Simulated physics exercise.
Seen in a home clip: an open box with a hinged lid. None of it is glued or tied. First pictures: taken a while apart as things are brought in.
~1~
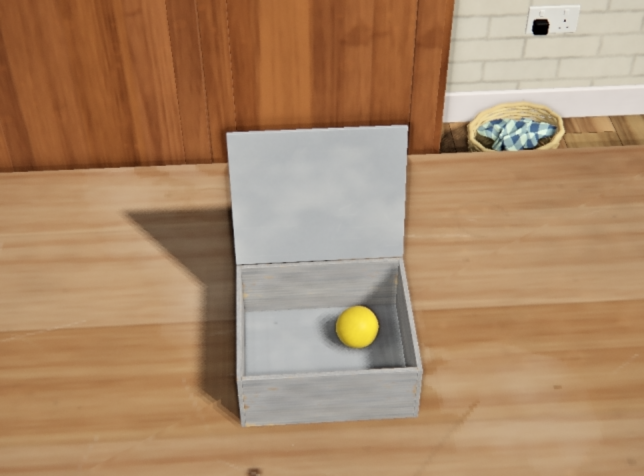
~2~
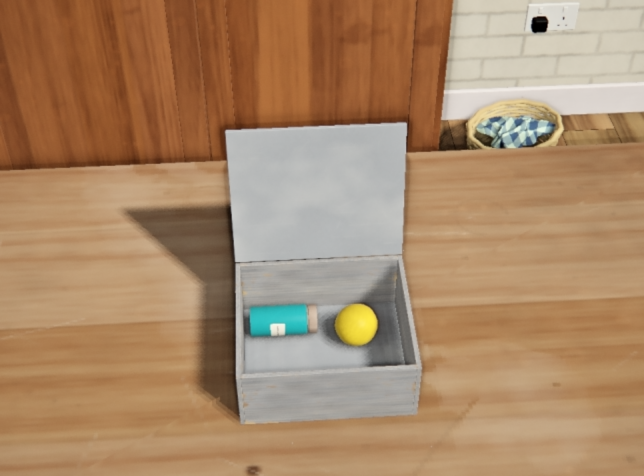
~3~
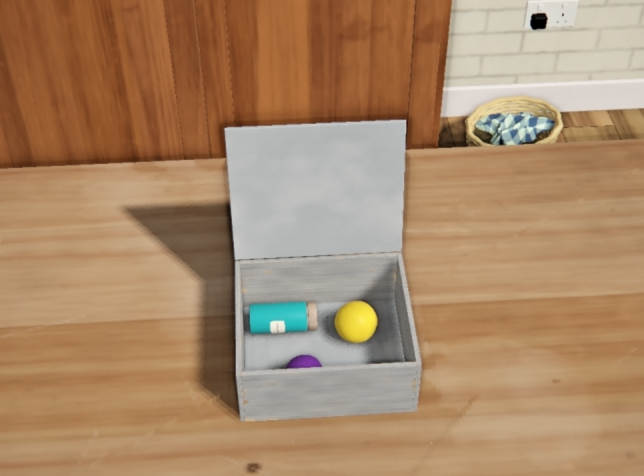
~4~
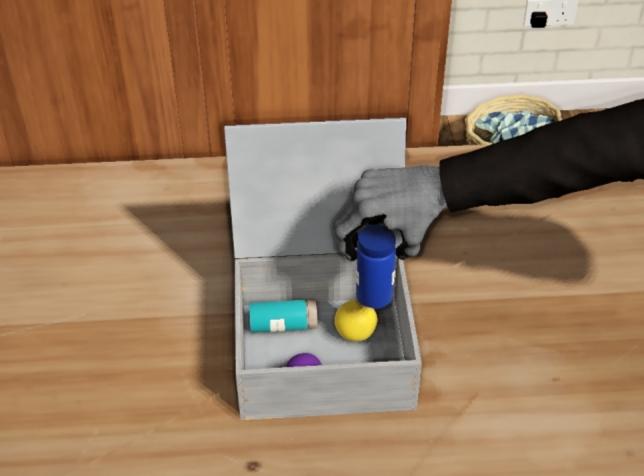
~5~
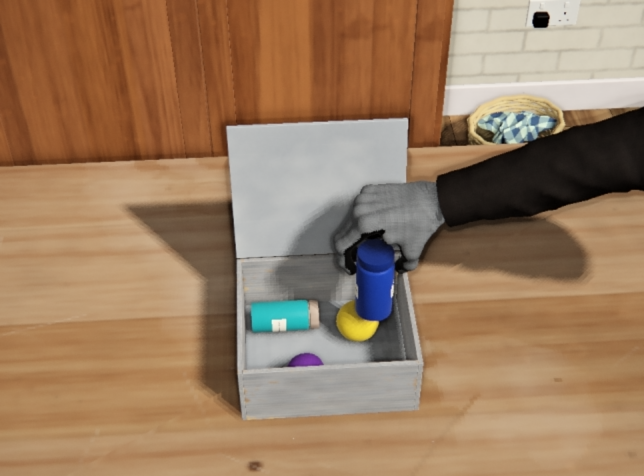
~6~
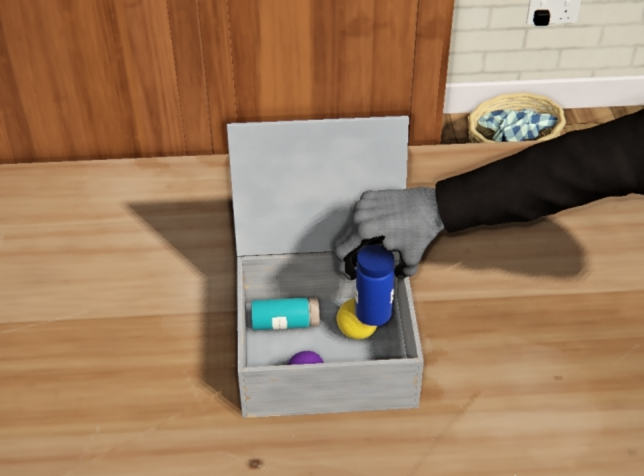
A gloved hand lowering a blue shaker into an open grey box holding a turquoise shaker, yellow lemon and purple object.
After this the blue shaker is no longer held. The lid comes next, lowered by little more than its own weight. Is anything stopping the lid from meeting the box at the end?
No, the lid closes.
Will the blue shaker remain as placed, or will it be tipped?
Looking at the last picture, the blue shaker sits at an angle.
Then, 0.40 s after the last picture, blue shaker on its side near (369, 350); yellow lemon rolled about its own width.
Then, 1.30 s after the last picture, lid 79° above the rim; blue shaker on its side near (363, 357); yellow lemon rolled about its own width; turquoise shaker rolled a little.
Then, 1.70 s after the last picture, lid 48° above the rim; blue shaker on its side near (363, 357); yellow lemon rolled a little; turquoise shaker rolled a little.
Then, 2.00 s after the last picture, lid 13° above the rim; blue shaker on its side near (363, 357); yellow lemon rolled a little; turquoise shaker rolled a little.
At rest, lid shut; tipped over in the box, blue shaker; the other 3 in place. Seen from the same camera at the end, blue shaker near (364, 357).
